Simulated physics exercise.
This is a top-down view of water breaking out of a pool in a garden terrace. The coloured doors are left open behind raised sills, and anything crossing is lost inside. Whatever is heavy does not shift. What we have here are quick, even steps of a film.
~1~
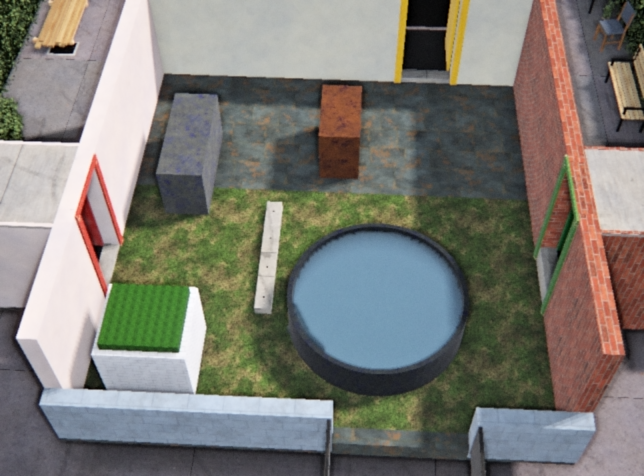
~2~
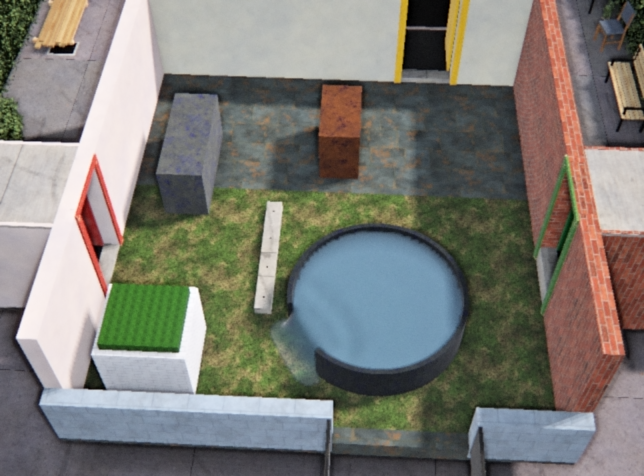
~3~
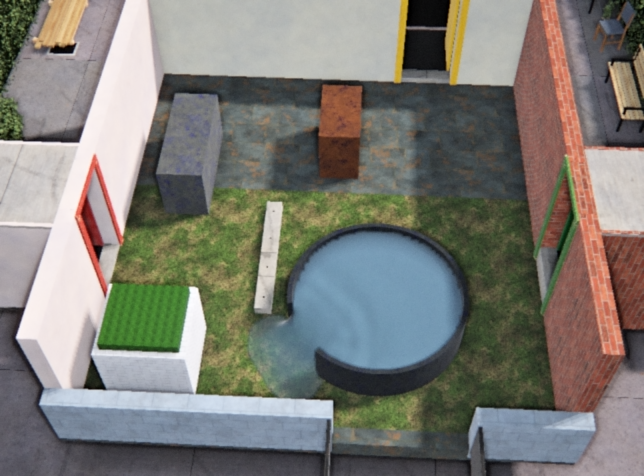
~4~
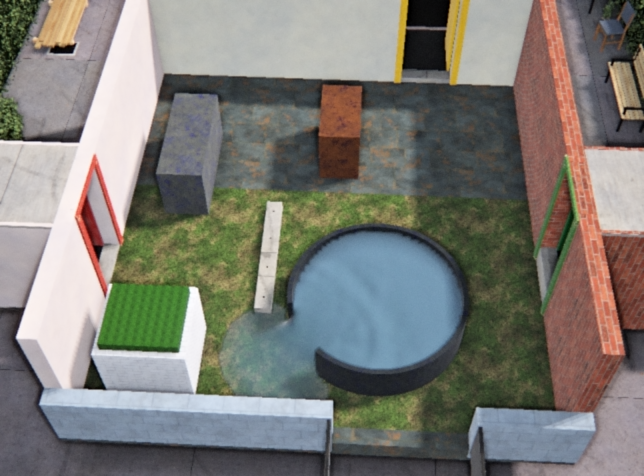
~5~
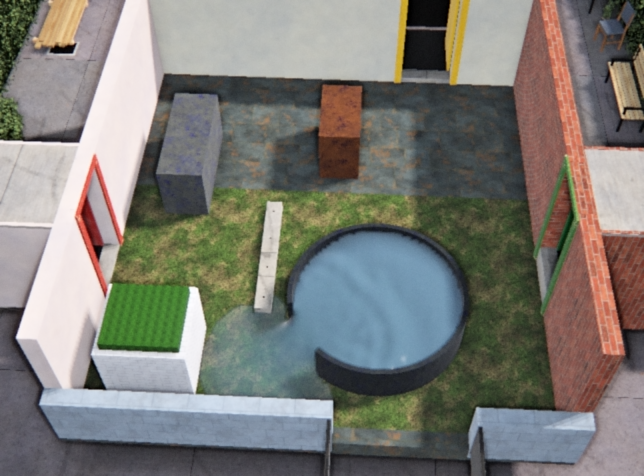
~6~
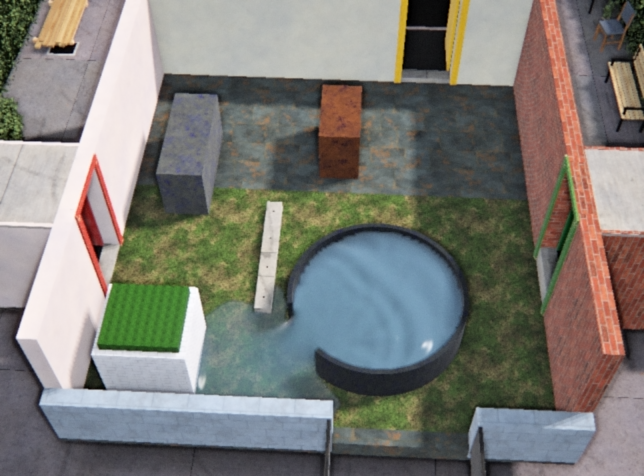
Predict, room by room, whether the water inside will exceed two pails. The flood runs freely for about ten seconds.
As I see it, green door: Two pails at most; red door: Over two pails; yellow door: Two pails at most.
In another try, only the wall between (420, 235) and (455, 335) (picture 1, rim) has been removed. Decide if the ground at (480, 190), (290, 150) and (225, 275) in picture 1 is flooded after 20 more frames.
Submerged, bone-dry, bone-dry.
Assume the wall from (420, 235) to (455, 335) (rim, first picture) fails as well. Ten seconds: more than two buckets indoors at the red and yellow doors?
Taking them in turn, the red door comes in low, then the yellow door overshoots.
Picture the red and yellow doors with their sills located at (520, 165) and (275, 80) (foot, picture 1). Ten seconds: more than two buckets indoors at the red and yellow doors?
Note: Red falls short; yellow falls short.
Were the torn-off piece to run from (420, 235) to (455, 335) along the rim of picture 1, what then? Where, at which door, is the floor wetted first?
The green one, I reckon.
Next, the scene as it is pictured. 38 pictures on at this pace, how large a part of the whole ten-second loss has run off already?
It would be around 45 %.
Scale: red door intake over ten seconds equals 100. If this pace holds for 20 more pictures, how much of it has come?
That comes out to 0 per cent by my count.
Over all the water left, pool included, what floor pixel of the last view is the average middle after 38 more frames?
About (284, 305).
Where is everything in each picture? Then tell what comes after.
The first picture shows still water in the round tank at (377, 297).
In the second picture, water pours out at (302, 344) and has run to (283, 323).
In the third picture, the front is at (285, 395), out from the gap at (302, 345).
In the fourth picture, water pours out at (302, 345) and has run to (224, 357).
In the fifth picture, the front is at a hidden place, out from the gap at (302, 344).
In the sixth picture, the front is at a hidden place, out from the gap at (302, 344).
A moment on, water covers 10 % of the floor; the green door not reached, the red door not reached, the yellow door not reached.
Next, water covers 20 % of the floor; the green door not reached, the red door not reached, the yellow door not reached.
Then, water covers 30 % of the floor; the green door not reached, the red door wet at the sill, nothing in, the yellow door not reached.
Later, water covers 50 % of the floor; the green door not reached, the red door under two buckets in, the yellow door not reached.
In the end, water covers 70 % of the floor; the green door wet at the sill, nothing in, the red door over two buckets in, the yellow door wet at the sill, nothing in.
